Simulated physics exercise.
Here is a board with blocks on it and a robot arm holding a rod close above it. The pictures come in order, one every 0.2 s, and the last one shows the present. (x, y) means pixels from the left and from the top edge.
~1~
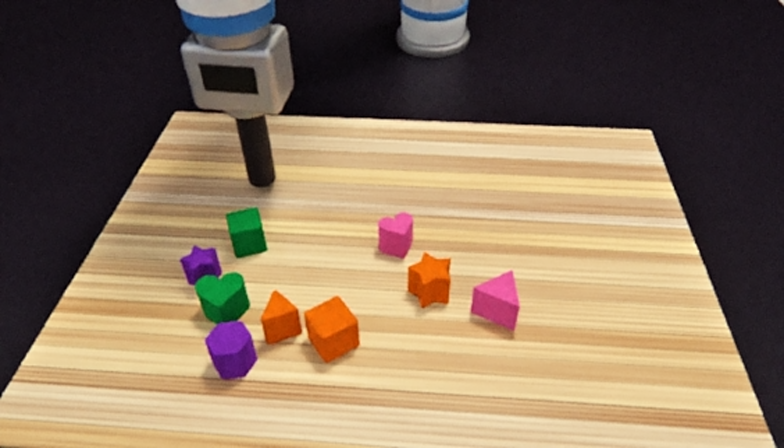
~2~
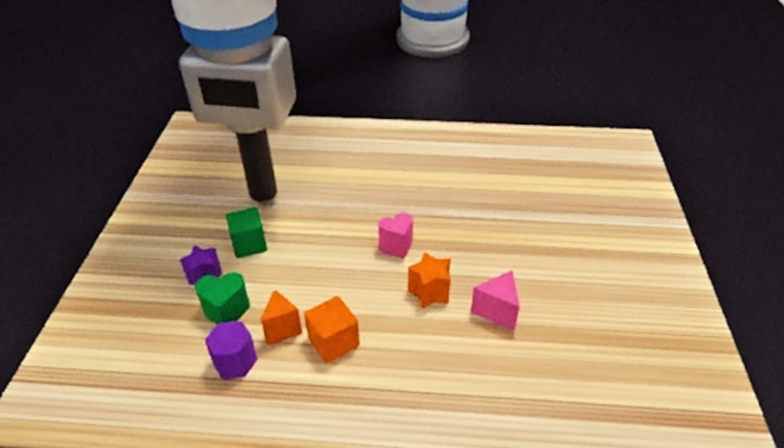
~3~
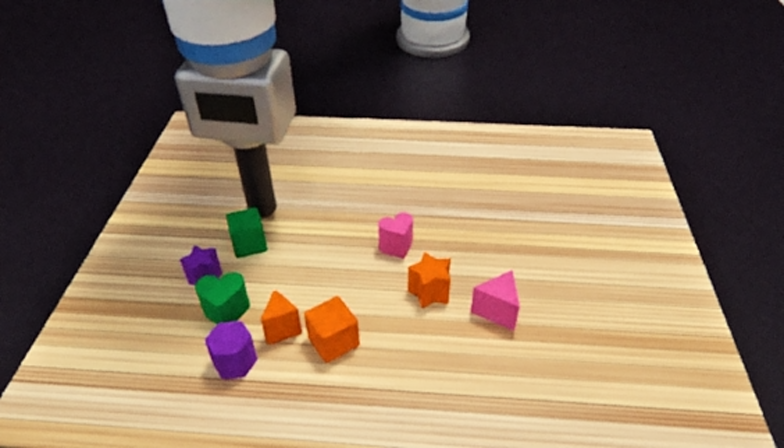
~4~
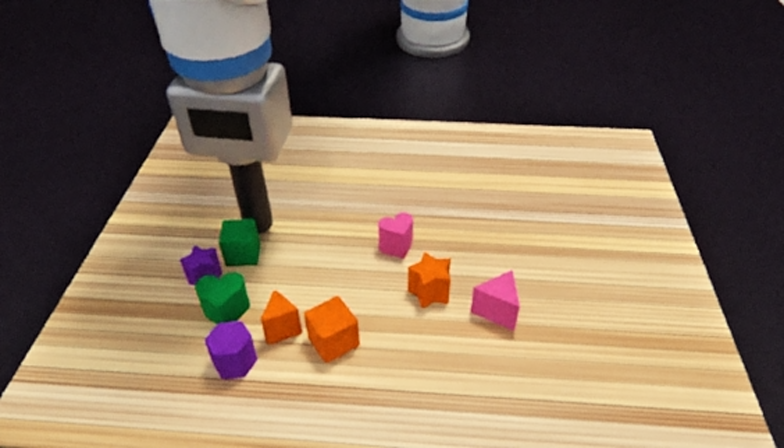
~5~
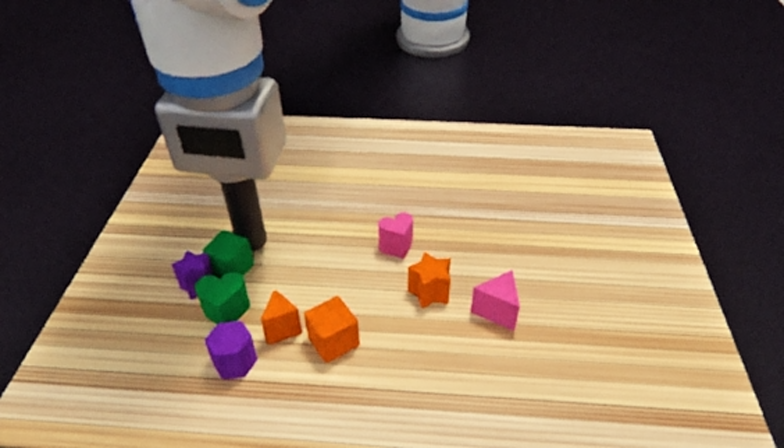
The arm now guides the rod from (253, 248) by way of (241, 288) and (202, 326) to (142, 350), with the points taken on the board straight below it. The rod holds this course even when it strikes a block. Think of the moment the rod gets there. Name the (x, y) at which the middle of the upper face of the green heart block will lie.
By then it is at (185, 335).
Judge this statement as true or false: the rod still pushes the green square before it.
False - the claim does not hold.
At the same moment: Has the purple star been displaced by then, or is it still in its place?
It is carried off its spot.
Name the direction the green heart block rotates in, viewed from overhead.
Looking down on the board, it turns counter-clockwise.
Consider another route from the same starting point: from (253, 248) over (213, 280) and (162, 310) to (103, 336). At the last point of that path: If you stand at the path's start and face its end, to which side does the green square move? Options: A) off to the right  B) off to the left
The answer is B.
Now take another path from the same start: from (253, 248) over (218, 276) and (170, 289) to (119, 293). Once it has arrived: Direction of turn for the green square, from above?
Turns anticlockwise.
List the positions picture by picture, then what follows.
In the first frame, lower end of the rod (262, 179), tops of blocks, purple star (199, 256), green heart block (219, 287), green square (243, 219), purple hexagonal block (228, 337).
In the second frame, rod (263, 193), blocks as before.
In the third frame, rod (262, 208), blocks as before.
In the fourth frame, rod (258, 224), green square (237, 230).
In the fifth frame, rod (252, 241), purple star (191, 261), green heart block (219, 287), green square (225, 244), purple hexagonal block (228, 337).
On the path given first. One third of the way, rod (239, 281); purple star (164, 274); green heart block (217, 291); green square (199, 266), turned 50° clockwise.
Two thirds of the way, rod (198, 319); purple star (145, 270), turned 35° clockwise; green heart block (191, 329); green square (177, 278), turned 100° clockwise; purple hexagonal block (228, 340).
At the end, rod (139, 343); purple star (144, 270), turned 35° clockwise; green heart block (185, 335), turned 25° anticlockwise; green square (175, 278), turned 105° clockwise; purple hexagonal block (228, 340).
